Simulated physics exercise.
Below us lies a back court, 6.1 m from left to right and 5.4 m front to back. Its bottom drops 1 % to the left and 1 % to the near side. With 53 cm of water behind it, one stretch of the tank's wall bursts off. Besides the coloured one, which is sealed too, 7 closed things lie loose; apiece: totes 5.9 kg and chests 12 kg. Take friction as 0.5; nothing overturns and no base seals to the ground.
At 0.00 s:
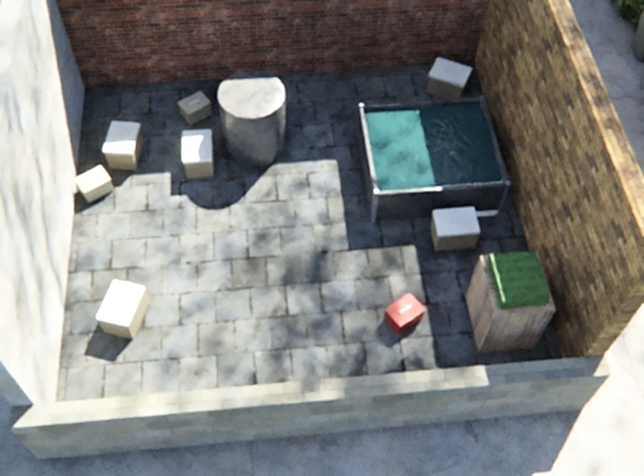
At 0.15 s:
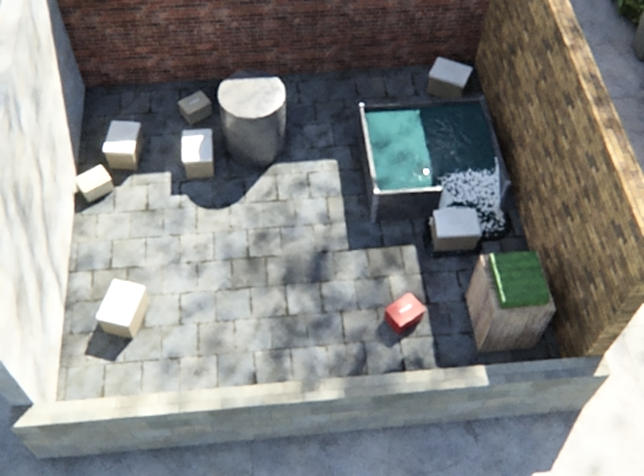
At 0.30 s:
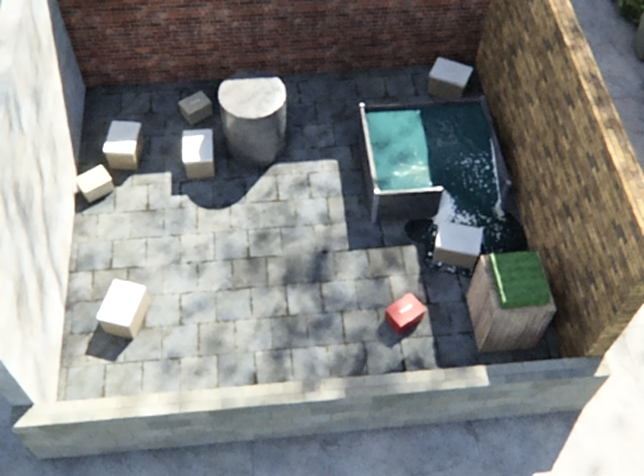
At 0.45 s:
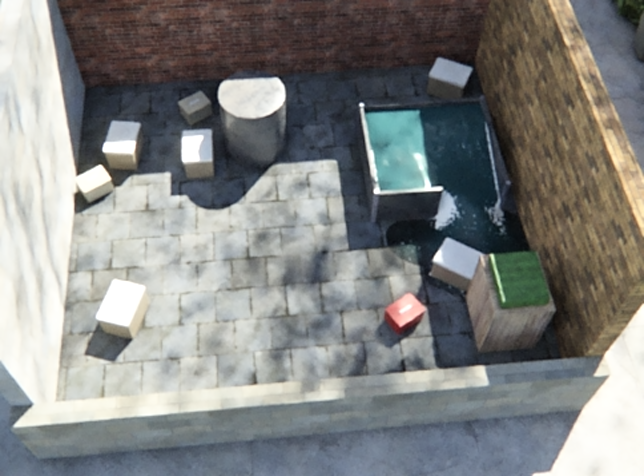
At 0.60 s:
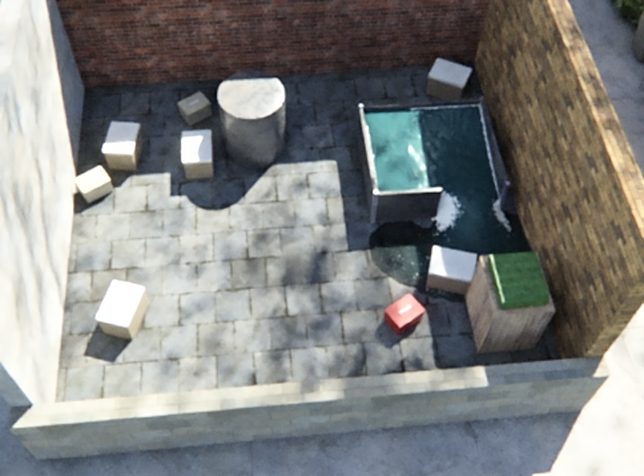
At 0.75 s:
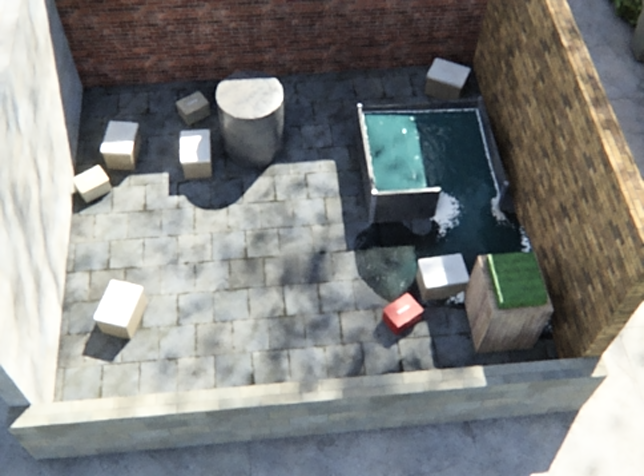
The clip shows a walled, paved court where part of a water tank's wall bursts off, sending water across the paving and pushing a white box toward the near side, then slightly left, close to a red box.
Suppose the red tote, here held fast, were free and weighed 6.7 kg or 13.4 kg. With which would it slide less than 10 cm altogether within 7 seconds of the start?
For it, neither weight holds it.
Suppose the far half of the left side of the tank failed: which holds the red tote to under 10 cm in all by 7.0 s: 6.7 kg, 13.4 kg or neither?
Then the smaller load will do.
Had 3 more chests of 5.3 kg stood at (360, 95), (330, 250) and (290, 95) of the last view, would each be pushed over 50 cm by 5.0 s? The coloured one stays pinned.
In turn: Under, more, under.
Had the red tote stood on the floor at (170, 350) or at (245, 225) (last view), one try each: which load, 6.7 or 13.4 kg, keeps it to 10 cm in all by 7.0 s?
In turn: Neither holds; either load holds.
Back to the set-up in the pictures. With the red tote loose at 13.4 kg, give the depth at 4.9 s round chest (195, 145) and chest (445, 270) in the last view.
Roughly 0 and 3 cm.
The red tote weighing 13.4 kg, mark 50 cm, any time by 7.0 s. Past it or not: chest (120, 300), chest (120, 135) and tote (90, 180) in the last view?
In that order: Over, short of it, less.
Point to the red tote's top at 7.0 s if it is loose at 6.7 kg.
Near (101, 250).
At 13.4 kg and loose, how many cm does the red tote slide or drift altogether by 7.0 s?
About 300 cm.
After 1.4 s the red tote would be 45 cm from its start with 6.7 kg and 27 cm from its start with 13.4 kg; 4 cm of water round it then.
After 3.1 s the red tote would be 258 cm from its start with 6.7 kg and 137 cm from its start with 13.4 kg; 8 cm of water round it then.
After 4.9 s the red tote would be 405 cm from its start with 6.7 kg and 261 cm from its start with 13.4 kg; 5 cm of water round it then.
After 7.0 s the red tote would be 393 cm from its start with 6.7 kg and 272 cm from its start with 13.4 kg; 8 cm of water round it then.
